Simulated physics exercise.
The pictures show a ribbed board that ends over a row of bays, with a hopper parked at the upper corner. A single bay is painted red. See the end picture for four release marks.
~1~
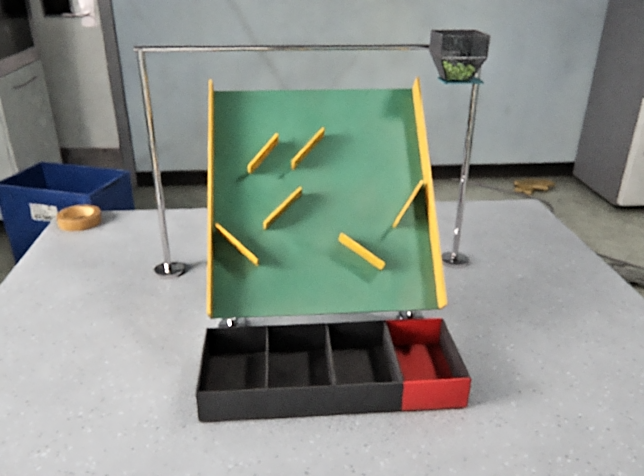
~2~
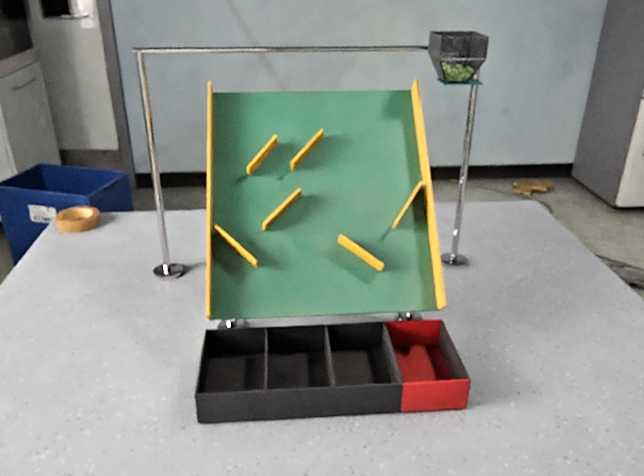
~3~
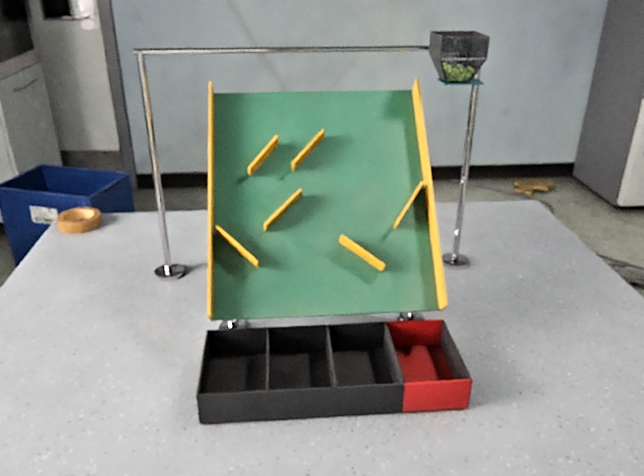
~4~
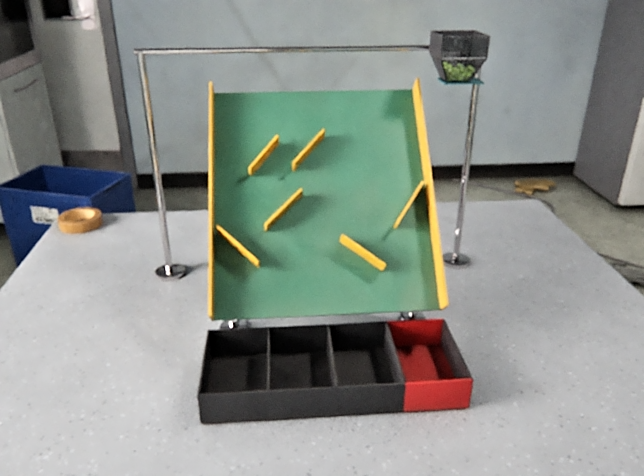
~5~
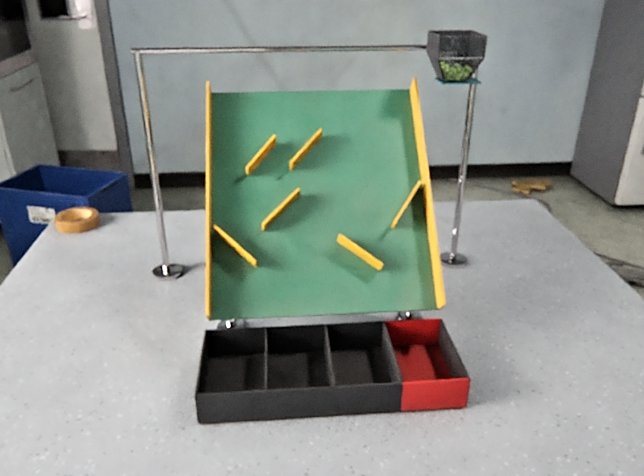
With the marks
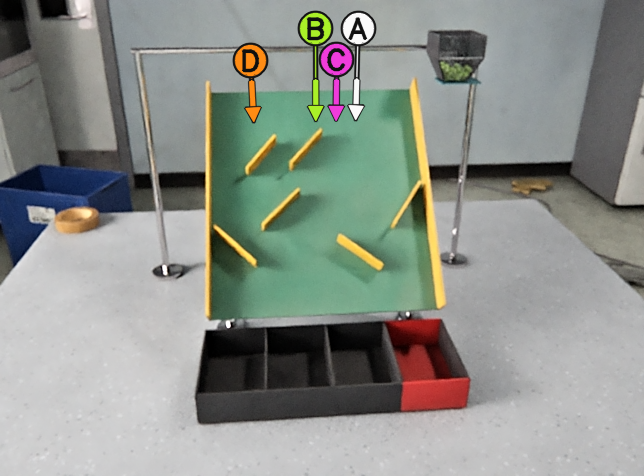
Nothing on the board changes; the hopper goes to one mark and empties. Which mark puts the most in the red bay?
Use mark A.
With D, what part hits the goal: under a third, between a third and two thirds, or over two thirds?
Mark D gives under a third.
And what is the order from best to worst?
A, C, B, D.
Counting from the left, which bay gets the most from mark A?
The fourth from the left.
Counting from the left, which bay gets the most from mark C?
It is the fourth one.
On the marked copy, mark A meets the board at (355, 114); mark B meets the board at (315, 115); mark C meets the board at (336, 115); mark D meets the board at (253, 116).
Choosing A, most in the red bay, a small part in other bays, a small part outside the box.
Choosing B, about a third in the red bay, about two thirds in other bays.
Choosing C, about two thirds in the red bay, about a quarter in other bays, a stray few outside the box.
Choosing D, none in the red bay, nearly all in other bays, a small part held on the board.
